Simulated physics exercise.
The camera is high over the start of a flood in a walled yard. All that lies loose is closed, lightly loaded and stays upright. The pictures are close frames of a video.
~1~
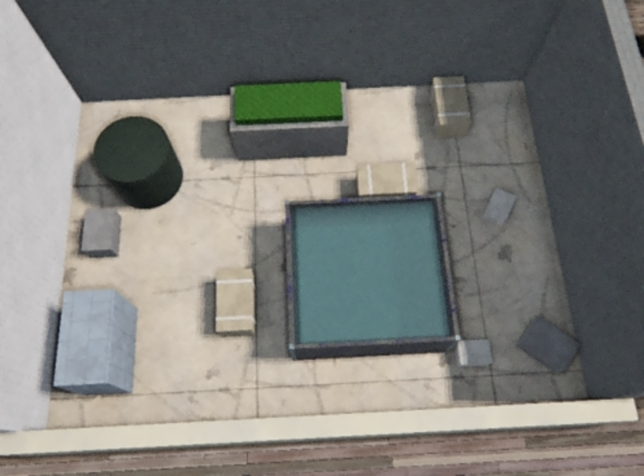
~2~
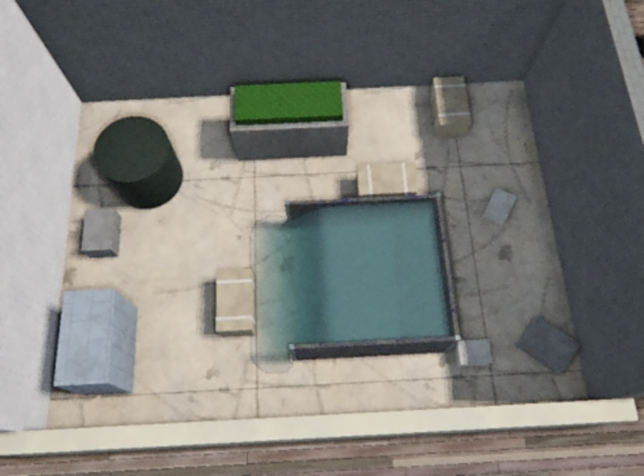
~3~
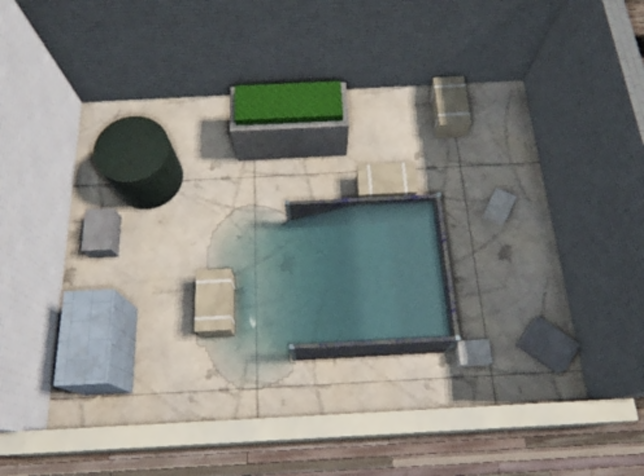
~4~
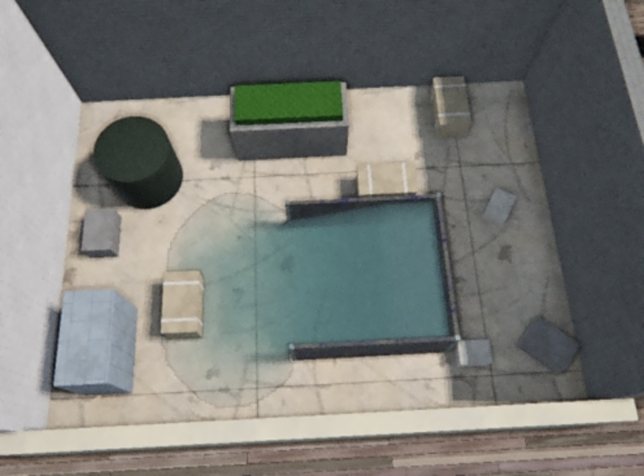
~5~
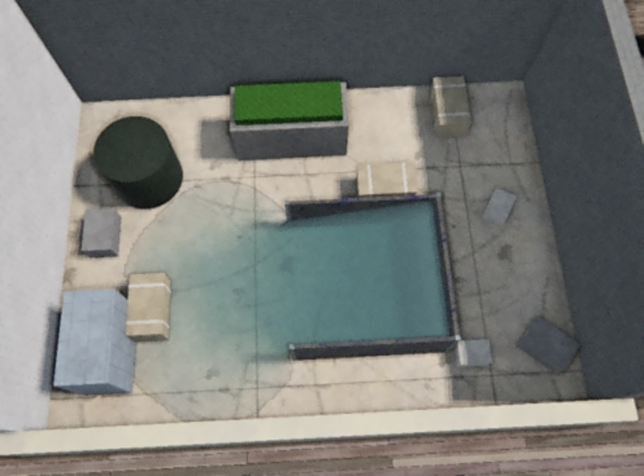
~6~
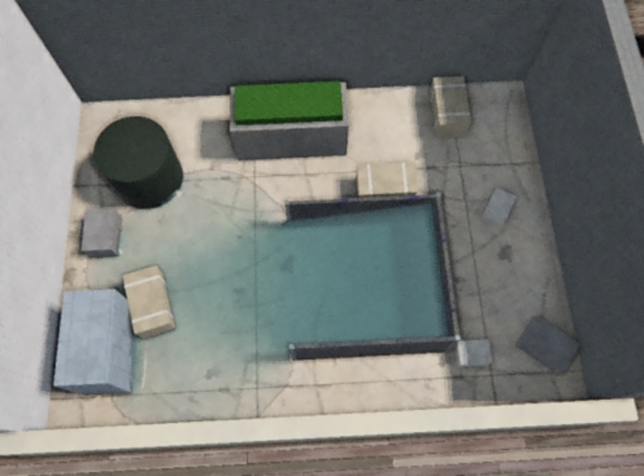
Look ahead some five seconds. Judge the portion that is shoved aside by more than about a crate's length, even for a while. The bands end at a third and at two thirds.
It is under a third.
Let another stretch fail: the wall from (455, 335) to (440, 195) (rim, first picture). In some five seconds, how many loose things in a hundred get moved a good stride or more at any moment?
Some 60 per cent.
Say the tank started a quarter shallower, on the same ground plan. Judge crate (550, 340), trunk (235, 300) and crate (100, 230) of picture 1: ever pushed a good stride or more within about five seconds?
In turn: Never so far, yes, that far or more.
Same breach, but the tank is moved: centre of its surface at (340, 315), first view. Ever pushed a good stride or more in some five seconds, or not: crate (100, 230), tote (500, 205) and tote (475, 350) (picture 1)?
In turn: Yes, never so far, not that far.
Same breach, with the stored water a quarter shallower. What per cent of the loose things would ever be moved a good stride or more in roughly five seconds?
Close to 30 %.
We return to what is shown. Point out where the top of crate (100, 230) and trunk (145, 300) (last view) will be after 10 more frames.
Roughly at (97, 129) and (84, 256).
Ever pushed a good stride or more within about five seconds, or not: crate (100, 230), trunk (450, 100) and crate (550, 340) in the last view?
One after the other: That far or more, less than that, less than that.
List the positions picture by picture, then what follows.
A trunk at (234, 299) rests on the ground; a crate at (98, 229) rests on the ground; 0 of 7 have shifted, in the first picture.
A trunk at (234, 299), on the bottom; a crate at (98, 229), on the bottom; 0 of 7 have shifted, in the second picture.
A trunk at (213, 299) rests on the ground, close to its start; a crate at (98, 229), on the bottom; 1 of 7 have shifted, in the third picture.
A trunk at (180, 301), on the bottom, a stride from its start; a crate at (98, 229) rests on the ground; 1 of 7 have shifted, in the fourth picture.
A trunk at (145, 304) rests on the ground, a stride from its start; a crate at (98, 229) rests on the ground; 1 of 7 have shifted, in the fifth picture.
A trunk at (146, 299) floats, a stride from its start; a crate at (98, 229) rests on the ground; 1 of 7 have shifted, in the sixth picture.
A moment on, 1 of 7 are well off their spots; 1 afloat.
Next, 2 of 7 are well off their spots; 2 afloat.
Later, 2 of 7 are well off their spots; 2 afloat.
In the end, 2 of 7 are well off their spots, and 2 have been at some point; 2 afloat.
